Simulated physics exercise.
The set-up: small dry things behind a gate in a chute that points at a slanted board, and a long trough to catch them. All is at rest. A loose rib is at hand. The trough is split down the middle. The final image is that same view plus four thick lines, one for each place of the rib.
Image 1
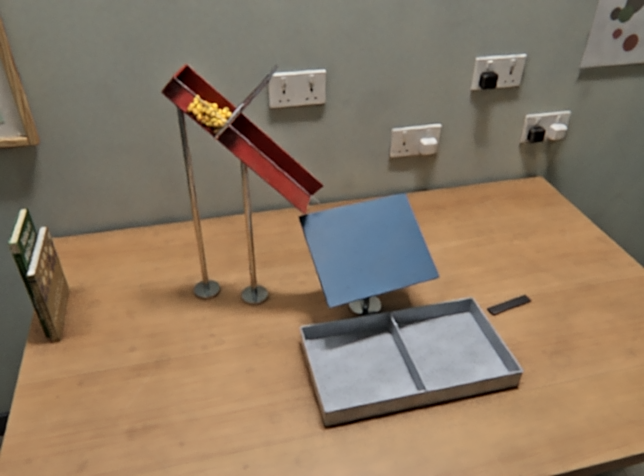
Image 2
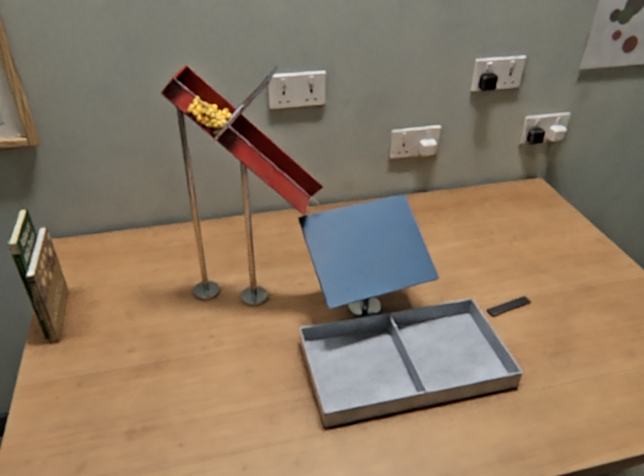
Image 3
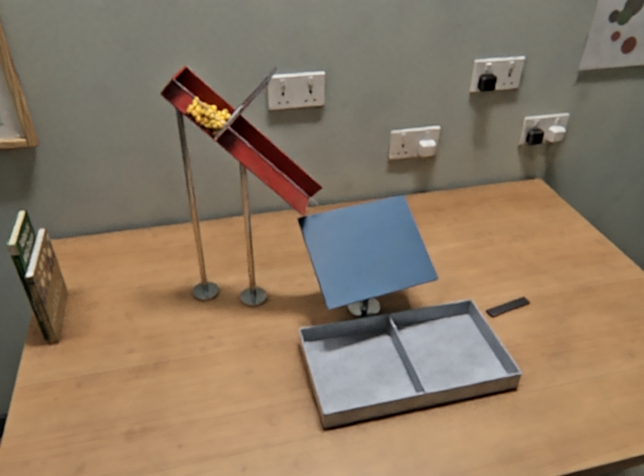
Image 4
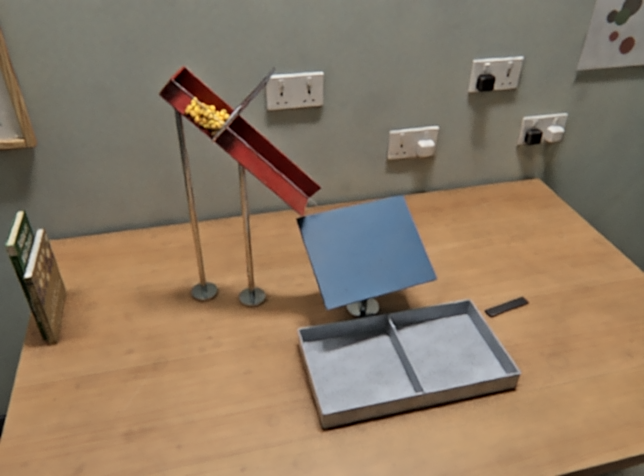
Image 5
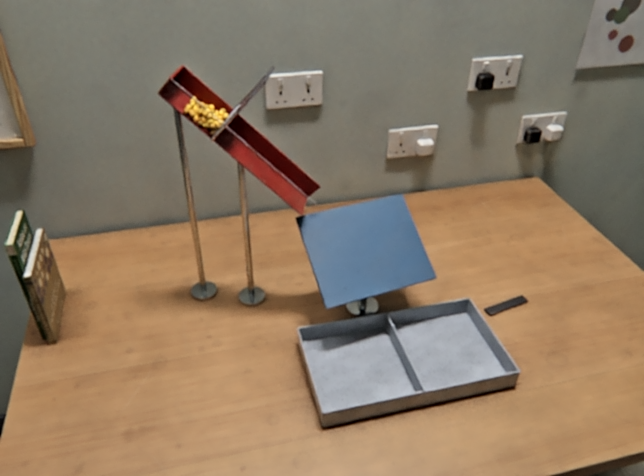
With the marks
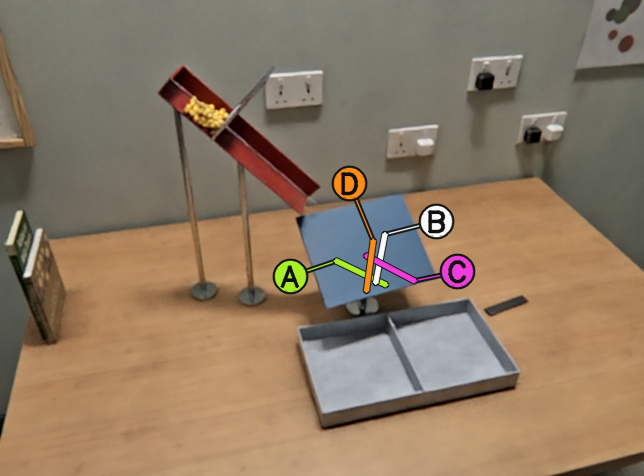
We see yellow pieces resting behind a closed gate in a sloping red chute, above a tilted blue board and a grey divided tray on a wooden table; nothing moves apart from a very slight shift of the view.
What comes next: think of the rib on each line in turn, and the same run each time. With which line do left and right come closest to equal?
Line C does it best.
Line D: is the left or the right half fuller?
More lands on the left.
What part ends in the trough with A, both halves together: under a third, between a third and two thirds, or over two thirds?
Line A gives over two thirds.
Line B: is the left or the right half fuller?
The left half.
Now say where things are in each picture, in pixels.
Load behind the gate (213, 115), puffed corn balls; lip of the chute (307, 206), sloping fairly steeply, in the first picture.
Middle of the board (369, 248), tilted fairly steeply; middle of its low edge (386, 293); of its high edge (353, 205), in the second picture.
Front corners of the trough (325, 413) and (522, 373); front end of its middle wall (427, 392); gate still shut (236, 114), in the third picture.
Middle of the load (210, 117); lip (305, 208), in the fourth picture.
Middle of the load (210, 116); lip (304, 207), in the fifth picture.
On the marked copy, line A from (336, 261) to (385, 284); line B from (384, 234) to (375, 282); line C from (366, 255) to (414, 280); line D from (373, 241) to (366, 290).
Choosing A, of what is caught, not one piece in the left half, every piece in the right.
Choosing B, of what is caught, almost all in the left half, just a few in the right.
Choosing C, of what is caught, roughly a third in the left half, roughly two thirds in the right.
Choosing D, of what is caught, almost all in the left half, about a tenth in the right.
